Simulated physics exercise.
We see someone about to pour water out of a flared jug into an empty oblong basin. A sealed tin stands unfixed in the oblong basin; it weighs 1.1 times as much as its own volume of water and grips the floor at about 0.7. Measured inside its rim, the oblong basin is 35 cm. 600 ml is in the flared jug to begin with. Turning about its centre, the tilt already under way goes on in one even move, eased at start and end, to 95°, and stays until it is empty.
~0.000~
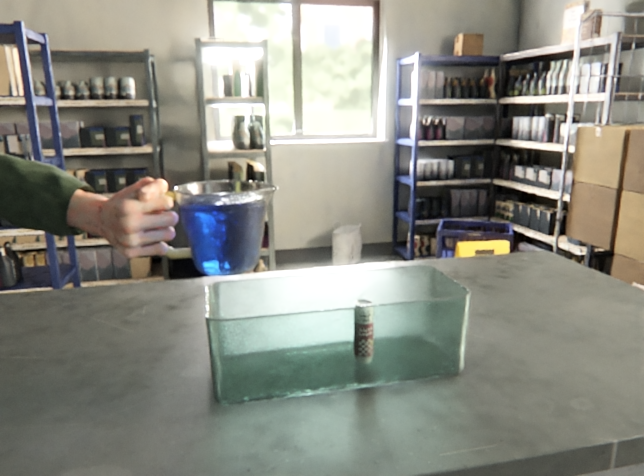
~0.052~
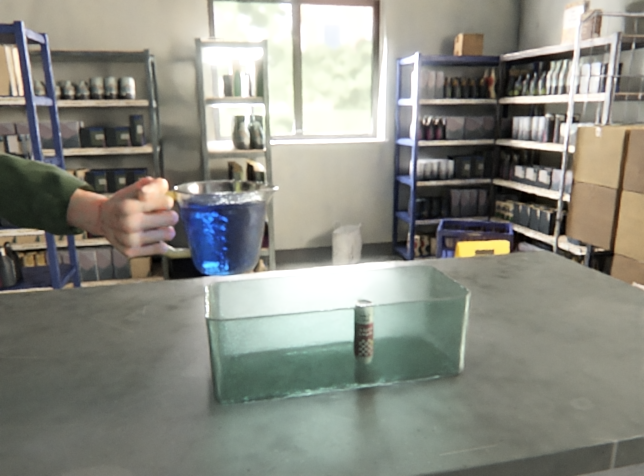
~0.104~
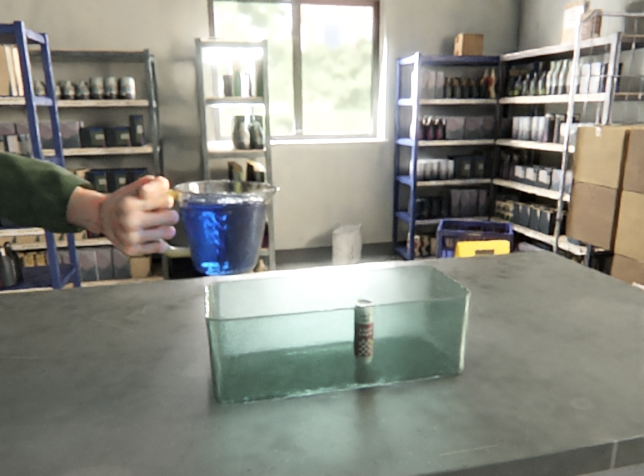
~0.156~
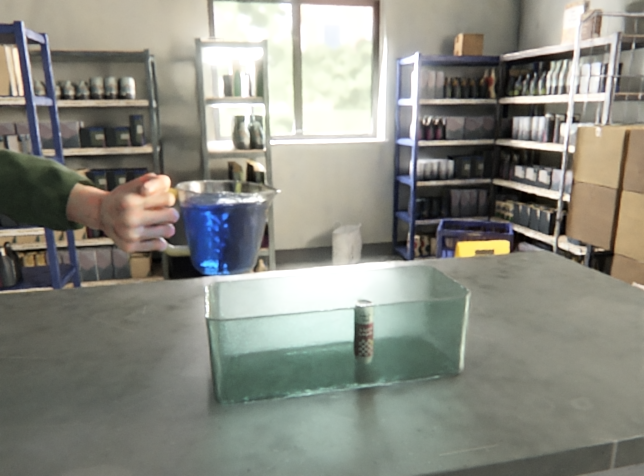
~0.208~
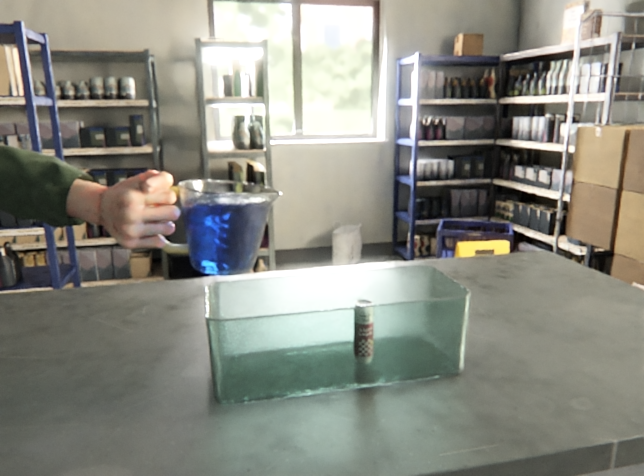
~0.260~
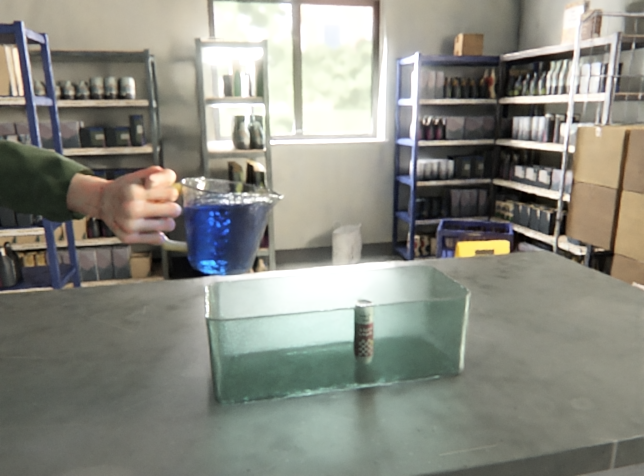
At the start, a hand on the left holds a clear flared jug of blue water upright above an empty, greenish glass basin with a small tin standing by it on a grey table. The hand then slowly tilts the jug slightly to the right, while the basin and tin stay still.
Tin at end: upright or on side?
Not tipped.
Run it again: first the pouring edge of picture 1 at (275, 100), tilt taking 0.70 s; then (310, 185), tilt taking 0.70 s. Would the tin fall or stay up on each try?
Trial 1 - tin tips; trial 2 - tin tips.
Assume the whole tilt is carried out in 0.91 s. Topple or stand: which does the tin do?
The tin would stay balanced.
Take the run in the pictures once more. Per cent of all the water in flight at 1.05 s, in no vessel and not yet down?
Near 12 percent.
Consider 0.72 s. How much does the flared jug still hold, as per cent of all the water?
Portion remaining: Approx. 76 per cent.
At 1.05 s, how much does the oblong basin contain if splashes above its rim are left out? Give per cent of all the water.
About 64 %.
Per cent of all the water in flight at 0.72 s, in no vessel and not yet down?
Roughly 16 %.
After 0.72 s the tilt is 56° and 76 per cent is still to pour; the tin stands where it began.
After 1.05 s the tilt is 88° and 23 per cent is still to pour; the tin stands where it began.
After 1.40 s the tilt is 95° and 1 per cent is still to pour; the tin stands where it began.
After 1.78 s the tilt is 95° and 0 per cent is still to pour; the tin stands where it began.
In the end the tin stands where it began.
